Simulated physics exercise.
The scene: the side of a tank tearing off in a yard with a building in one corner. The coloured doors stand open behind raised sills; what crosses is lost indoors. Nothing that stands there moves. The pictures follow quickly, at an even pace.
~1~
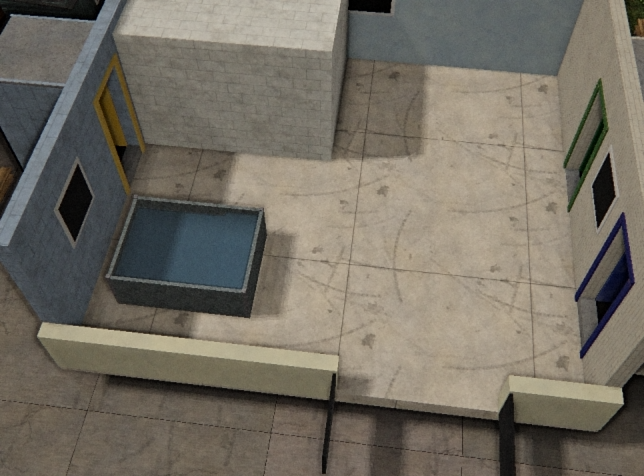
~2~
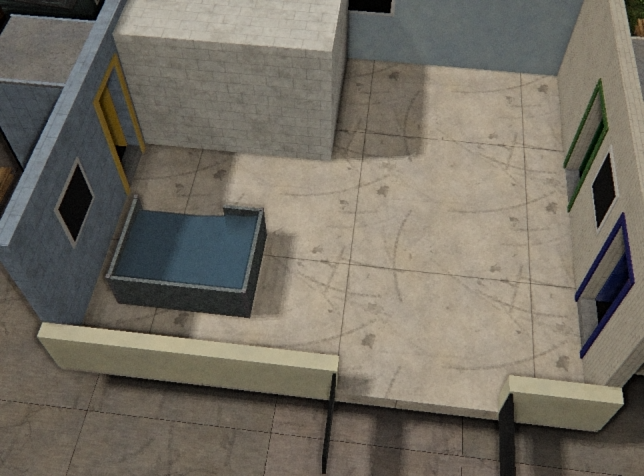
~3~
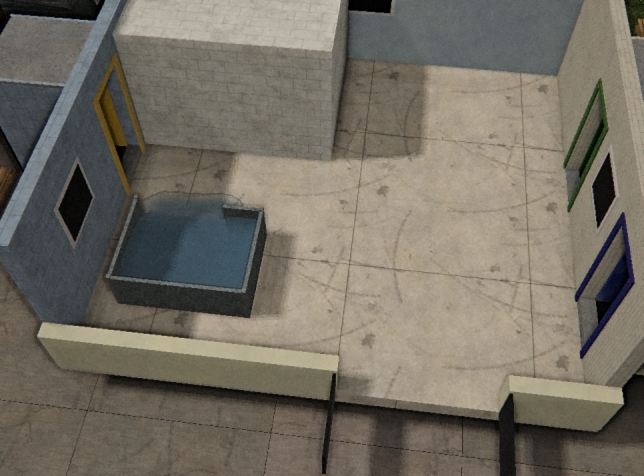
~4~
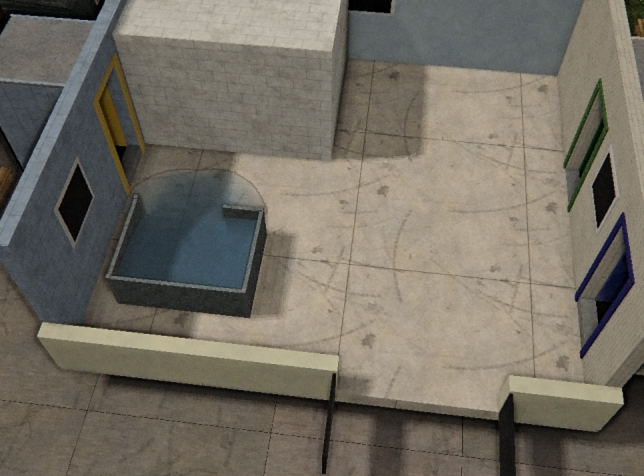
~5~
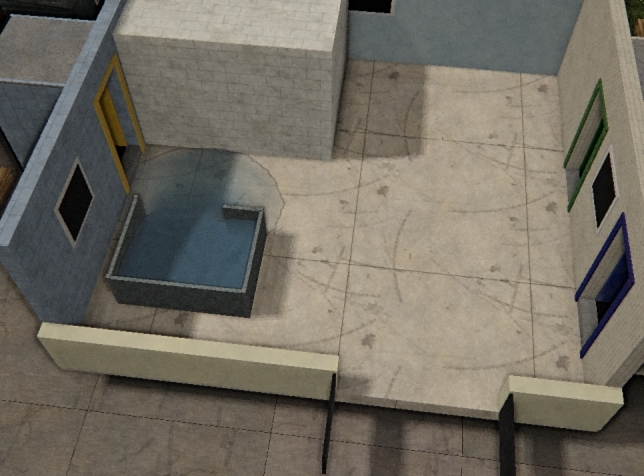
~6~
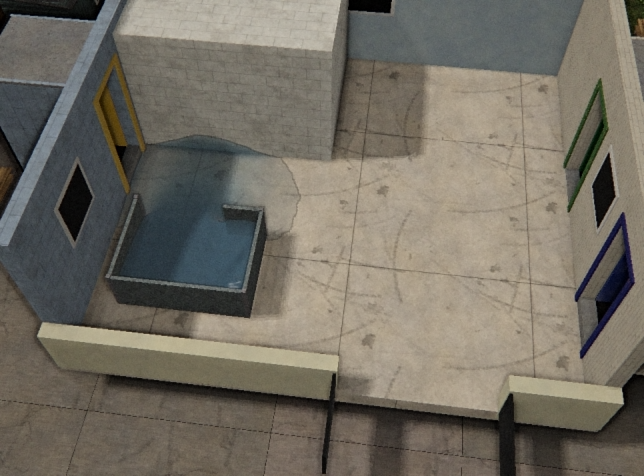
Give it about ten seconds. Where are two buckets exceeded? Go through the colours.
The yellow door takes more than that; the blue door stays under that; the green door takes more than that.
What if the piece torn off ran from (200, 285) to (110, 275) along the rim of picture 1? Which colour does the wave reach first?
First comes the door marked yellow.
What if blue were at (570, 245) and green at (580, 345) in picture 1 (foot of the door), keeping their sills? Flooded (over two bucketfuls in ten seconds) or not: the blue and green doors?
Then: The blue door takes less; the green door is over.
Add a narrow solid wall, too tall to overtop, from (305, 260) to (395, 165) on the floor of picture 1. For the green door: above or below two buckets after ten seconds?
Then: Green stays under.
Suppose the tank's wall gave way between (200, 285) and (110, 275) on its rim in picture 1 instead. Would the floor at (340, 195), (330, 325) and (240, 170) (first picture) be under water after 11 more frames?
As listed: Not flooded, flooded, clear.
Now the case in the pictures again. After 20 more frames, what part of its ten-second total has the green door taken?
About 0 per cent.
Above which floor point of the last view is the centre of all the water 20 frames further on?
Close to (242, 223).
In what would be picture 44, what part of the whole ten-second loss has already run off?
Some 45 per cent.
A moment on, water covers 10 % of the floor; the yellow door under two buckets in, the blue door not reached, the green door not reached.
Next, water covers 20 % of the floor; the yellow door over two buckets in, the blue door not reached, the green door not reached.
Then, water covers 50 % of the floor; the yellow door far over two buckets in, the blue door not reached, the green door wet at the sill, nothing in.
Later, water covers 75 % of the floor; the yellow door far over two buckets in, the blue door wet at the sill, nothing in, the green door over two buckets in.
In the end, water covers 80 % of the floor; the yellow door far over two buckets in, the blue door wet at the sill, nothing in, the green door over two buckets in.
